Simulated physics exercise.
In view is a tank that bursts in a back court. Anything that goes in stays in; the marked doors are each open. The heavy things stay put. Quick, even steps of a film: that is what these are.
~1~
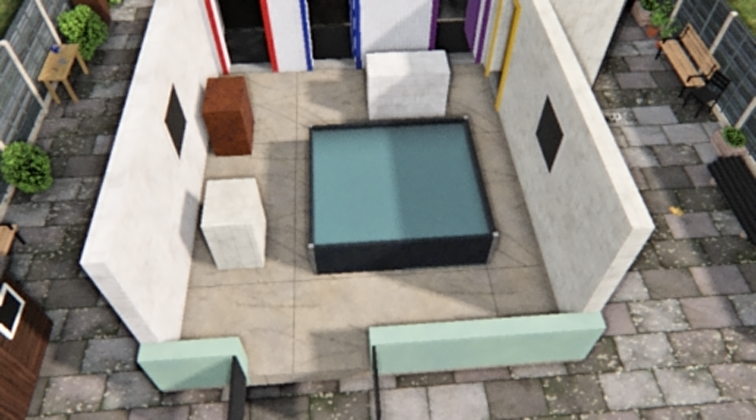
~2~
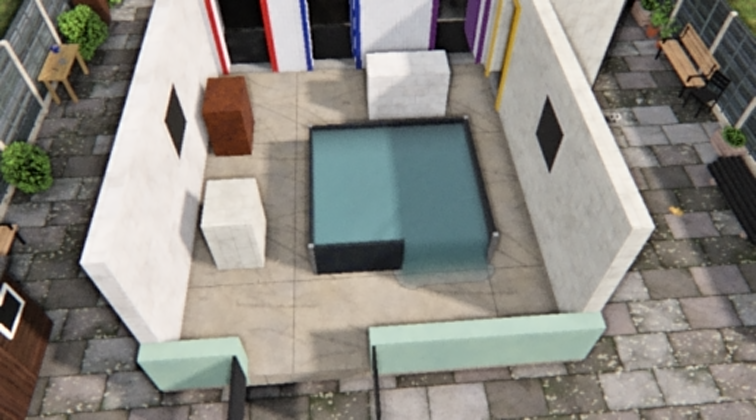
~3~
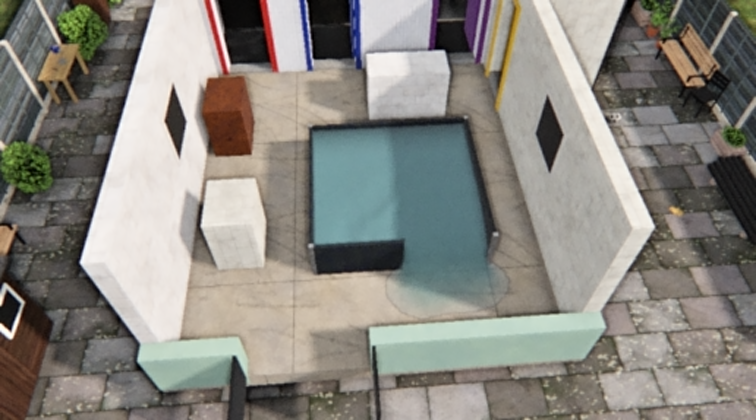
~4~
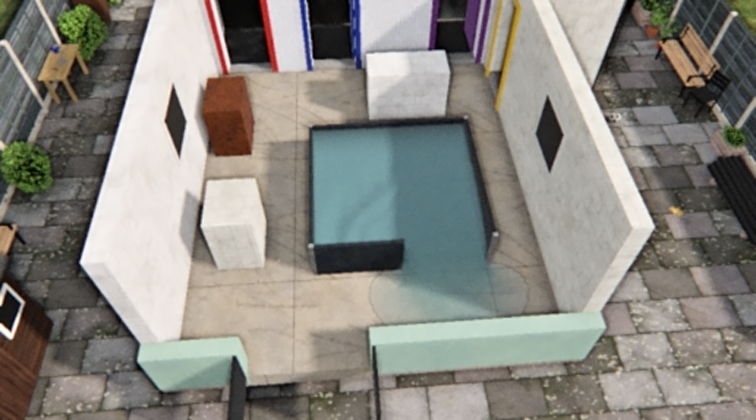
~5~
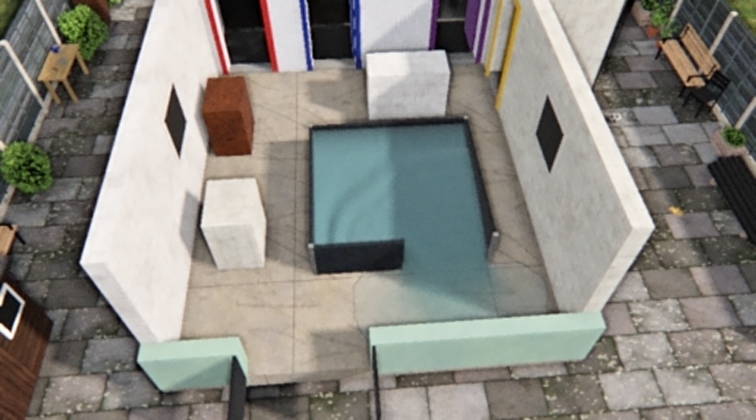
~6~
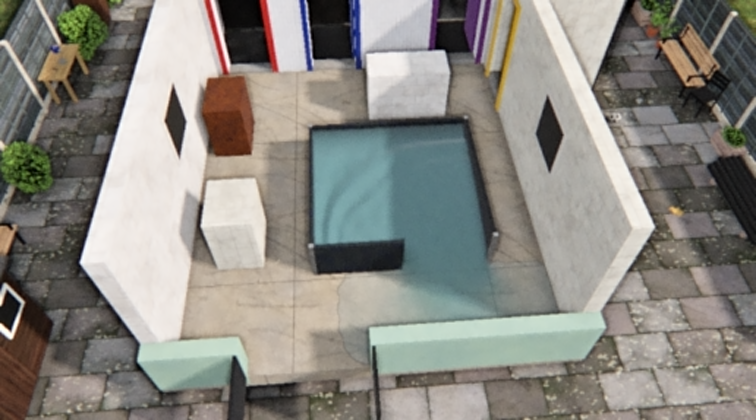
Water in a dark-sided tank bursts through the front right side and spreads across the paved floor.
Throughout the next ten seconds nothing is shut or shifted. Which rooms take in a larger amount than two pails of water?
The red door sees more than two buckets come in, the yellow door sees no more than two buckets come in, the blue door sees no more than two buckets come in, the purple door sees more than two buckets come in.
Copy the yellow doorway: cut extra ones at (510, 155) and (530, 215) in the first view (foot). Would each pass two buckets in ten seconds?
Door by door: Ends up below, then ends up below.
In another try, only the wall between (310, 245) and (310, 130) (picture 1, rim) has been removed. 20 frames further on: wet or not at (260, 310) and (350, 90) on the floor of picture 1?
First place drenched, second place drenched.
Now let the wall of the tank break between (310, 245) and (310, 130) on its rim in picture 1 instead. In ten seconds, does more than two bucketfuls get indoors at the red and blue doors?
The red exceeds the limit and the blue exceeds the limit.
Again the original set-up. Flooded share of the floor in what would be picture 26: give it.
Near 55 in a hundred.
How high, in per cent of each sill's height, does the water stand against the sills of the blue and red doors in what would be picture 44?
Roughly 40 and 80 %.
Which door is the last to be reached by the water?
My answer: The one in red.
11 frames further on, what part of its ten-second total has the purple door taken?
Around 0 %.
A moment on, water covers 15 % of the floor; the red door not reached, the yellow door not reached, the blue door not reached, the purple door not reached.
Next, water covers 35 % of the floor; the red door not reached, the yellow door not reached, the blue door not reached, the purple door not reached.
Then, water covers 55 % of the floor; the red door not reached, the yellow door wet at the sill, nothing in, the blue door not reached, the purple door over two buckets in.
Later, water covers 85 % of the floor; the red door wet at the sill, nothing in, the yellow door wet at the sill, nothing in, the blue door wet at the sill, nothing in, the purple door far over two buckets in.
In the end, water covers 100 % of the floor; the red door over two buckets in, the yellow door under two buckets in, the blue door under two buckets in, the purple door far over two buckets in.
